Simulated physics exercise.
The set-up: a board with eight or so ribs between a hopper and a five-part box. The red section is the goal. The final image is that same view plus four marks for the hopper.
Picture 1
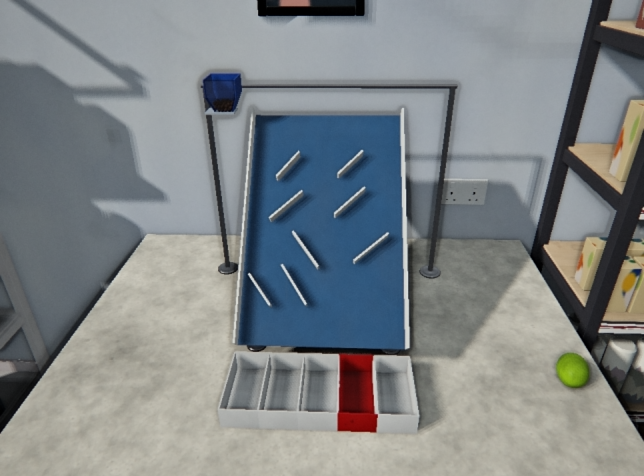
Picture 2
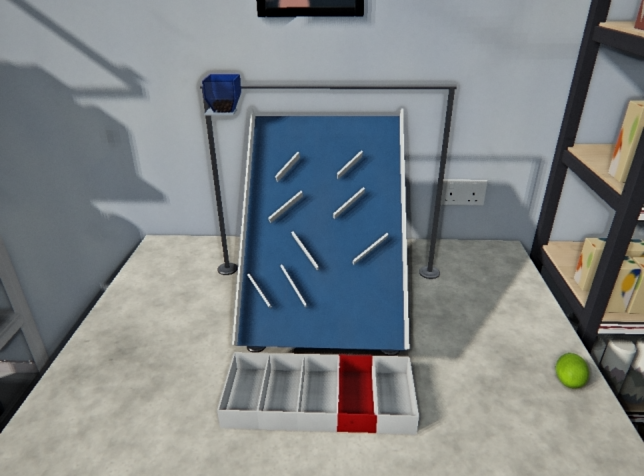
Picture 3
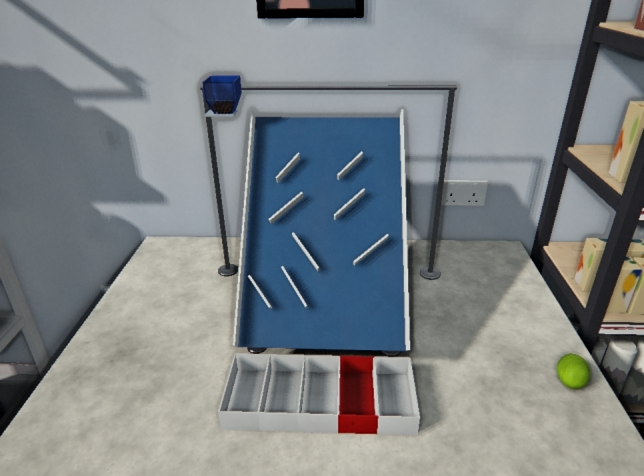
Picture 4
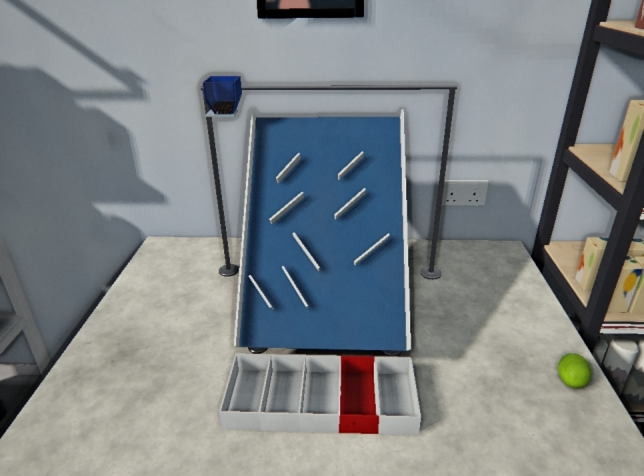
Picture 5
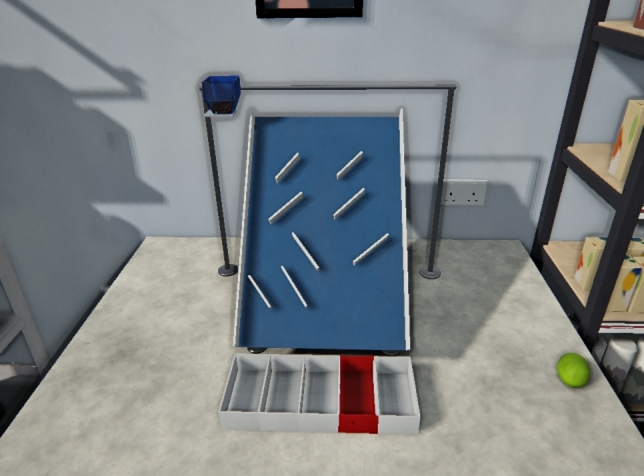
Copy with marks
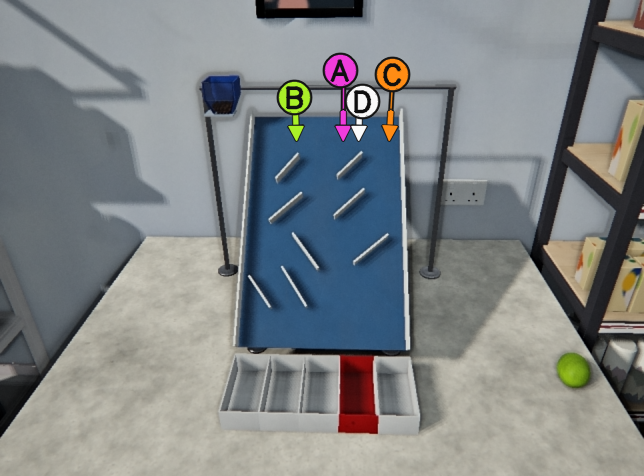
Nothing moves as a dark blue hopper sits above the upper left of a ribbed blue board.
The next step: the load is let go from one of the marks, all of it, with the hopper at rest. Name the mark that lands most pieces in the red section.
A works best here.
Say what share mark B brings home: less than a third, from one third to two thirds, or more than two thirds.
Less than a third.
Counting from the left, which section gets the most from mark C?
The fifth from the left.
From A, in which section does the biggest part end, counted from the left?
The fourth.
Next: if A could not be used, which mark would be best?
That is mark D.
On the marked copy, mark A meets the board at (343, 135); mark B meets the board at (296, 135); mark C meets the board at (389, 135); mark D meets the board at (358, 135).
Choosing A, most in the red section, a small part in other sections, a small part outside the box.
Choosing B, about a quarter in the red section, most in other sections.
Choosing C, a small part in the red section, nearly all in other sections.
Choosing D, about half in the red section, about half in other sections, a stray few outside the box.
